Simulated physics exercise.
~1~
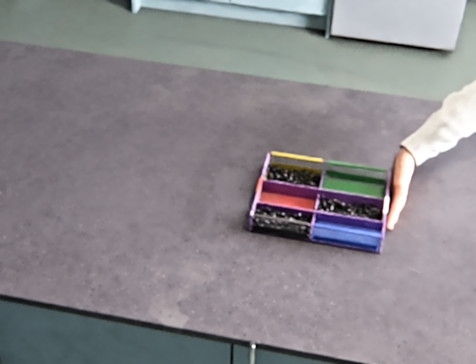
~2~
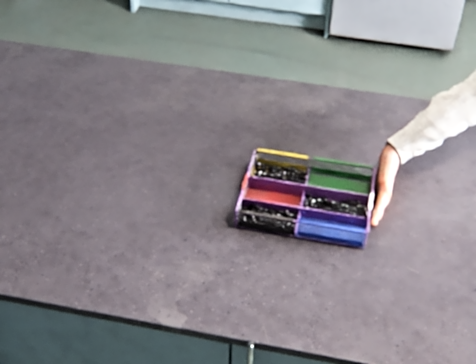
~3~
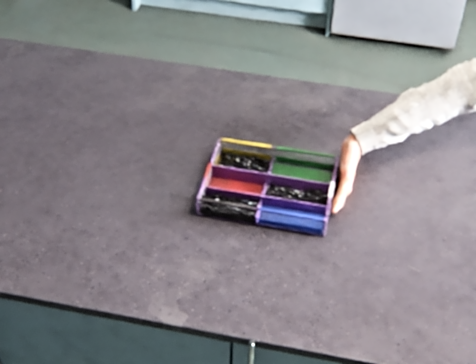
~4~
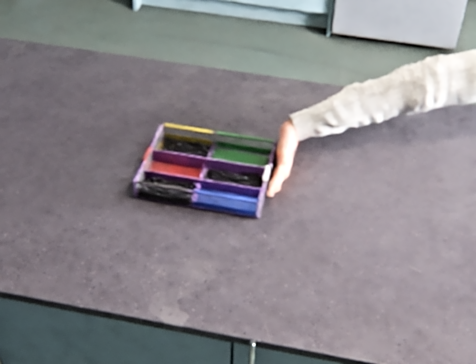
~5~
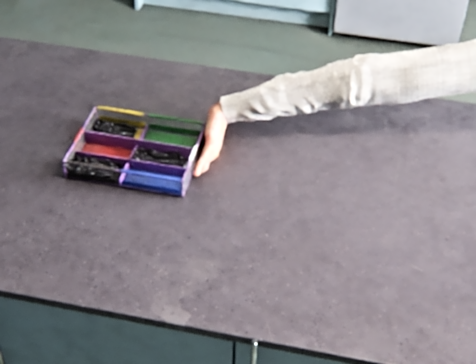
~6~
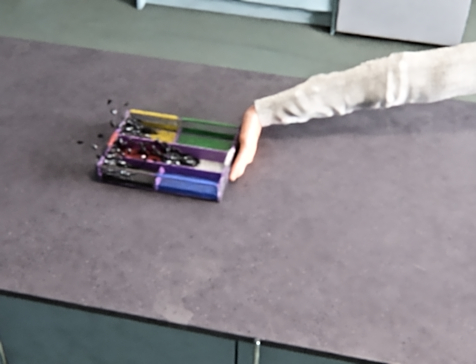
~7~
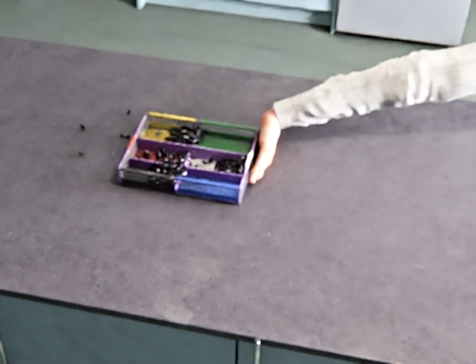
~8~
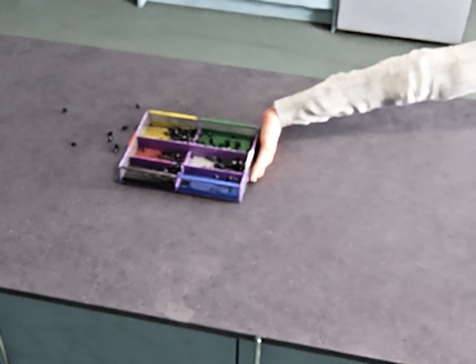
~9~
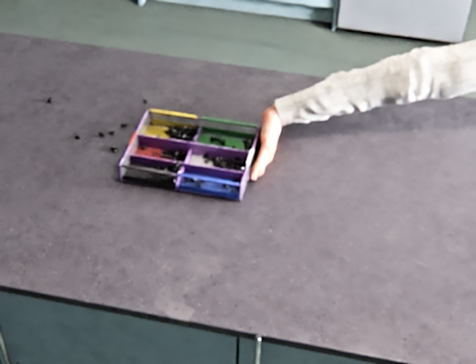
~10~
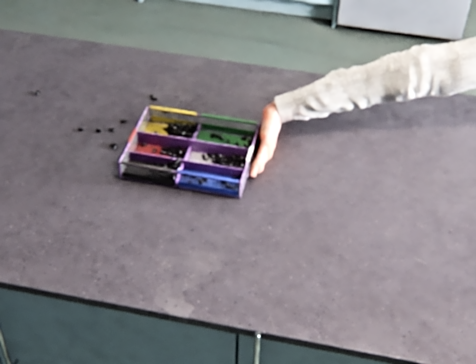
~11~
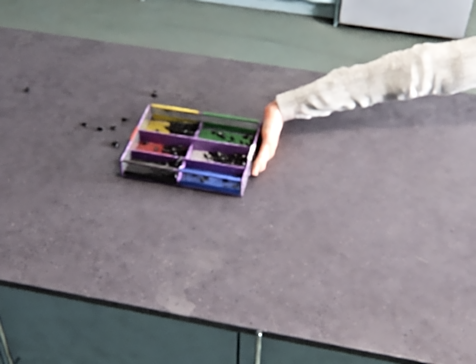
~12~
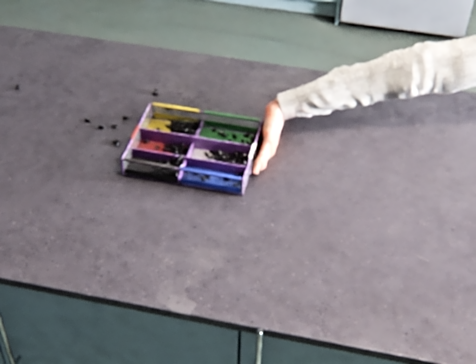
Black beans scattering across compartments and onto the countertop as a hand slides a divided tray left, then back right, and stops.
